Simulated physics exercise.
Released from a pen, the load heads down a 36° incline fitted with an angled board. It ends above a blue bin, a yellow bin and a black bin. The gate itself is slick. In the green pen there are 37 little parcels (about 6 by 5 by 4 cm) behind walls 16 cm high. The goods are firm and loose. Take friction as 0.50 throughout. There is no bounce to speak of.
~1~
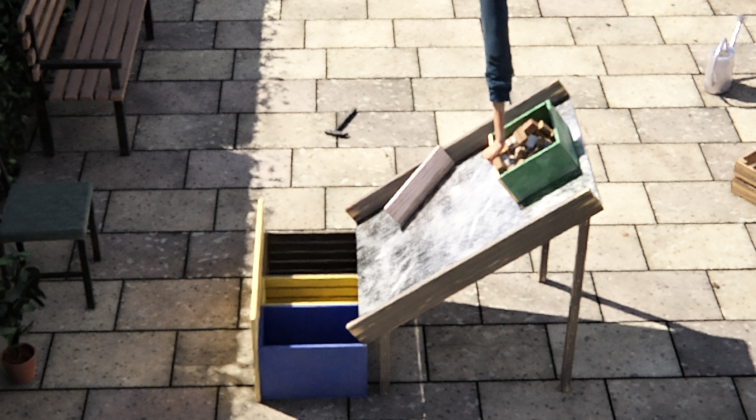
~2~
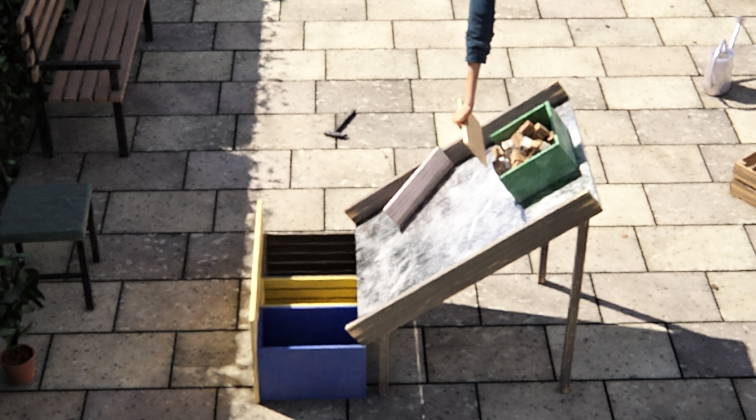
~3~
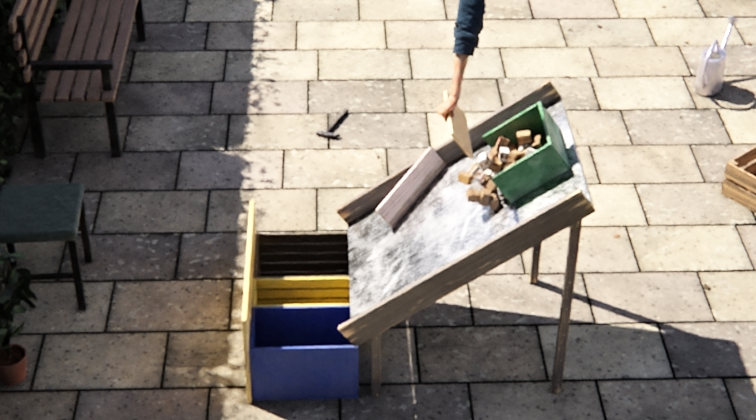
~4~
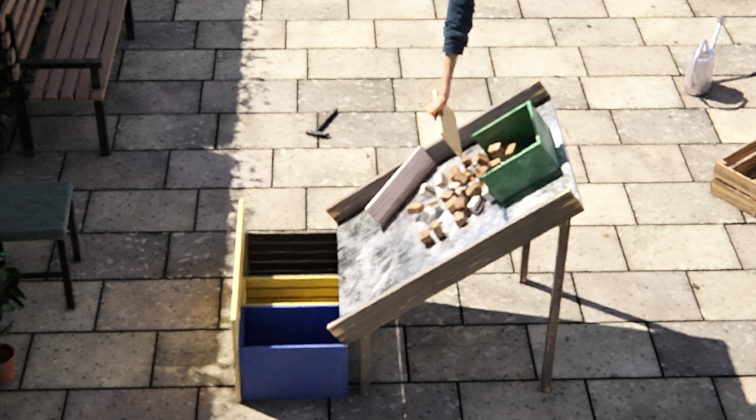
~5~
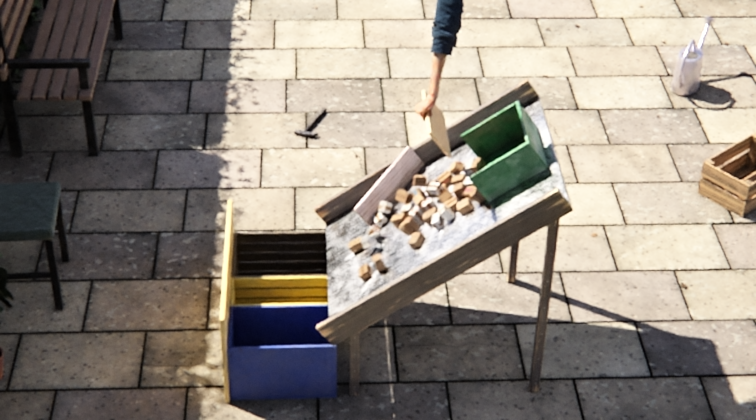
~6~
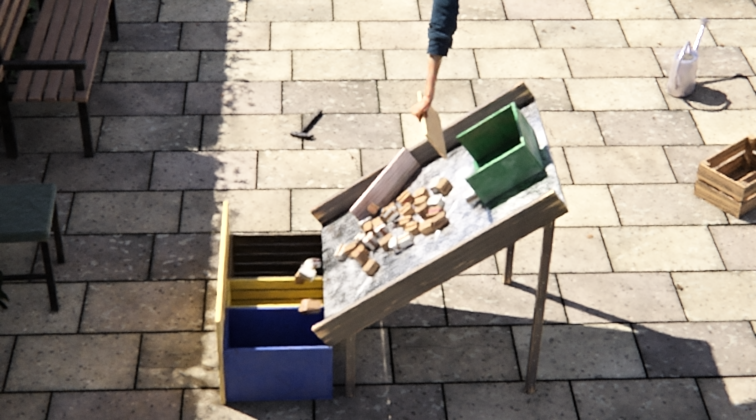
On a sunny paved patio, a hand lifts a board and small blocks tumble from a green pen down a ramp.
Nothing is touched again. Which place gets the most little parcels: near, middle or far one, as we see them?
The middle one, the yellow bin, gets the most.
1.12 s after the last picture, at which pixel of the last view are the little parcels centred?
Near (261, 334).
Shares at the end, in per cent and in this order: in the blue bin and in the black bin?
About 10 and 20 per cent.
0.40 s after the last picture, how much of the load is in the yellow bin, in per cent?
About 40 per cent.
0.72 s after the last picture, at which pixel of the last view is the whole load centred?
Around (265, 330).
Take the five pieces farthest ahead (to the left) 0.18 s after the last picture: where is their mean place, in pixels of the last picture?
Near (265, 322).
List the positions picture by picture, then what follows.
In the first frame (places track the rim corner closest to us here), green pen (557, 143); blue bin (261, 347); all still inside.
Green pen (556, 144), in the second frame.
Green pen (548, 144); 13 out, the lowest parcel at (466, 178), in the third frame.
Green pen (538, 144); 27 out, the lowest parcel at (416, 209), in the fourth frame.
Green pen (526, 144); 35 out, the lowest parcel at (357, 245), in the fifth frame.
Green pen (522, 145); blue bin (226, 349); 37 out, the lowest parcel at (306, 307), in the sixth frame.
Then, 0.18 s after the last picture, 2 in the blue bin, 5 in the yellow bin, 25 on the slope and 5 in the air.
Then, 0.40 s after the last picture, 3 in the blue bin, 15 in the yellow bin, 3 in the black bin, 9 on the slope and 7 in the air.
Then, 0.72 s after the last picture, 3 in the blue bin, 27 in the yellow bin, 6 in the black bin and 1 on the slope.
Outcome (1.12 s after the last picture), 3 in the blue bin, 27 in the yellow bin and 7 in the black bin.
